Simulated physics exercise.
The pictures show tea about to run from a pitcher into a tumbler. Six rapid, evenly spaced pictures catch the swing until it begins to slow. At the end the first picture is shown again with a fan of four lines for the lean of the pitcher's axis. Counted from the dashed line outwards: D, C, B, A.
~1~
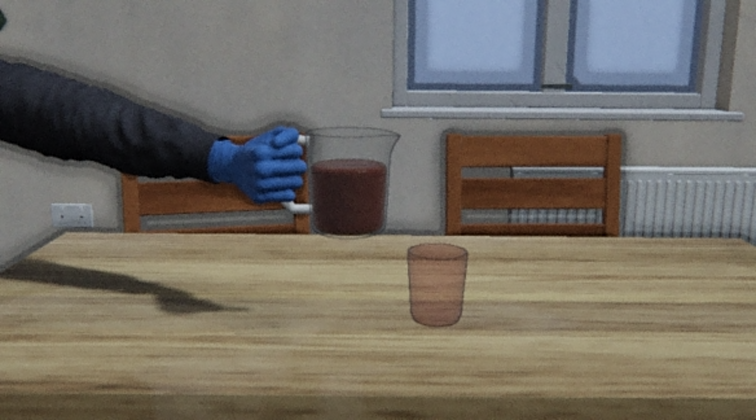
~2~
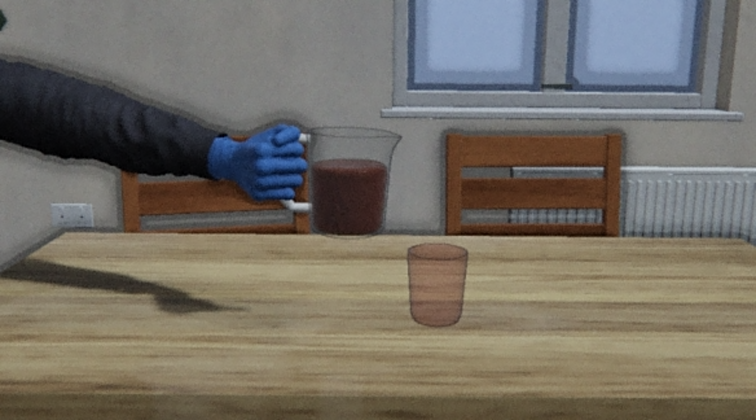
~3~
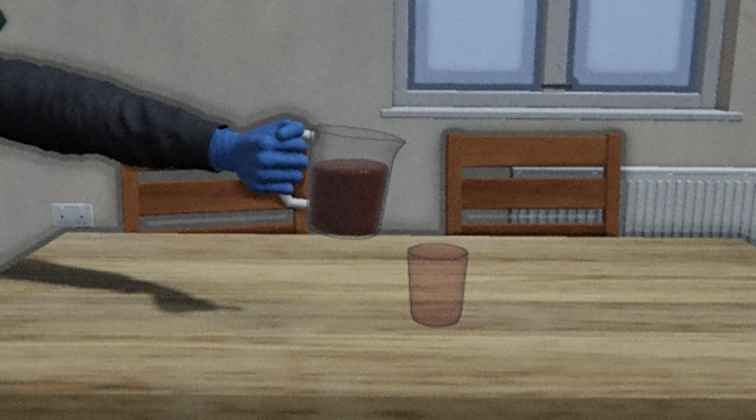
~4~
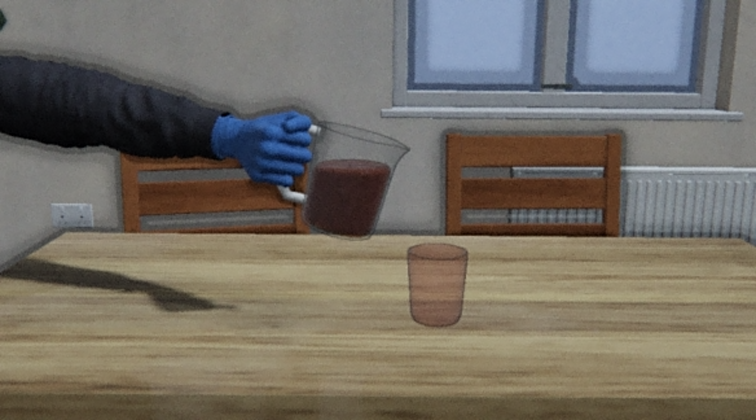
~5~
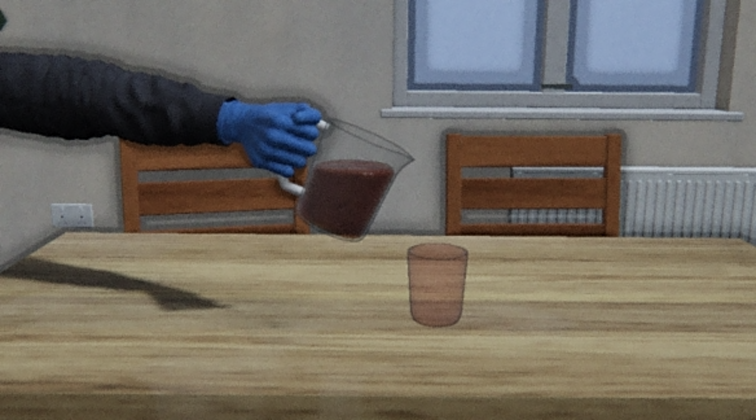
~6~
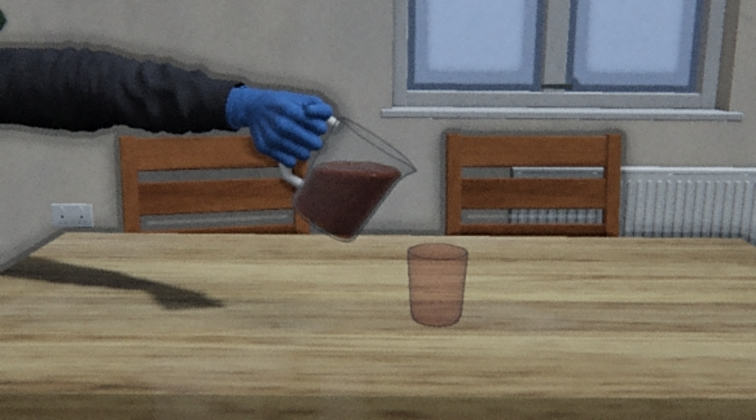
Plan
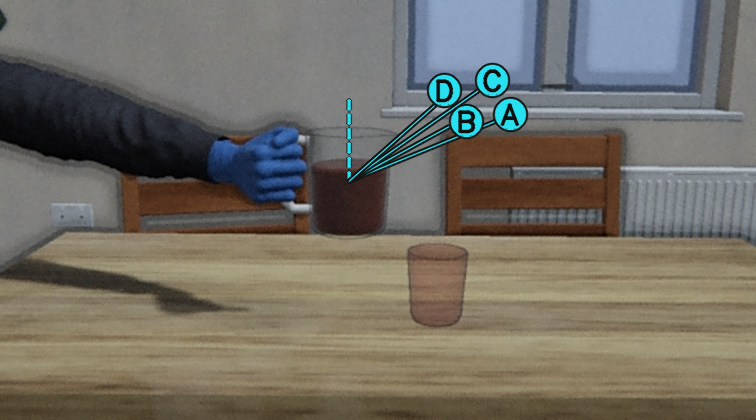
At a wooden table in a room with two chairs and a window, a blue-gloved hand holds a clear pitcher of dark reddish-brown liquid upright, above and to the left of an empty, pinkish tumbler. The hand then steadily tilts the pitcher to the right, its lip lowering while the liquid shifts toward it.
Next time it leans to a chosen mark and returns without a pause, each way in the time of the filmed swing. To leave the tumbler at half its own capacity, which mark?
It is B.
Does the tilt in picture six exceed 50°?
No.
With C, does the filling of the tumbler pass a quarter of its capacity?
Yes.
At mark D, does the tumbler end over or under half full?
Under half.
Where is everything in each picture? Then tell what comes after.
Upright, lip at (399, 135); rim of the tumbler round (438, 251); nothing has left yet, in the first picture.
Upright, lip at (401, 137); nothing has left yet, in the second picture.
Tipped about 7°, lip at (404, 141); nothing has left yet, in the third picture.
Tipped about 14°, lip at (409, 149); nothing has left yet, in the fourth picture.
Tipped about 23°, lip at (413, 158); nothing has left yet, in the fifth picture.
Tipped about 33°, lip at (416, 170); nothing has left yet, in the sixth picture.
On the marked copy, A at (494, 121); B at (449, 126); C at (478, 90); D at (434, 105).
With A, the tumbler ends with about 69 % of what it can hold; 3 % of the tea is spilt.
With B, the tumbler ends with about 49 % of what it can hold.
With C, the tumbler ends with about 32 % of what it can hold.
With D, the tumbler ends with about 16 % of what it can hold.
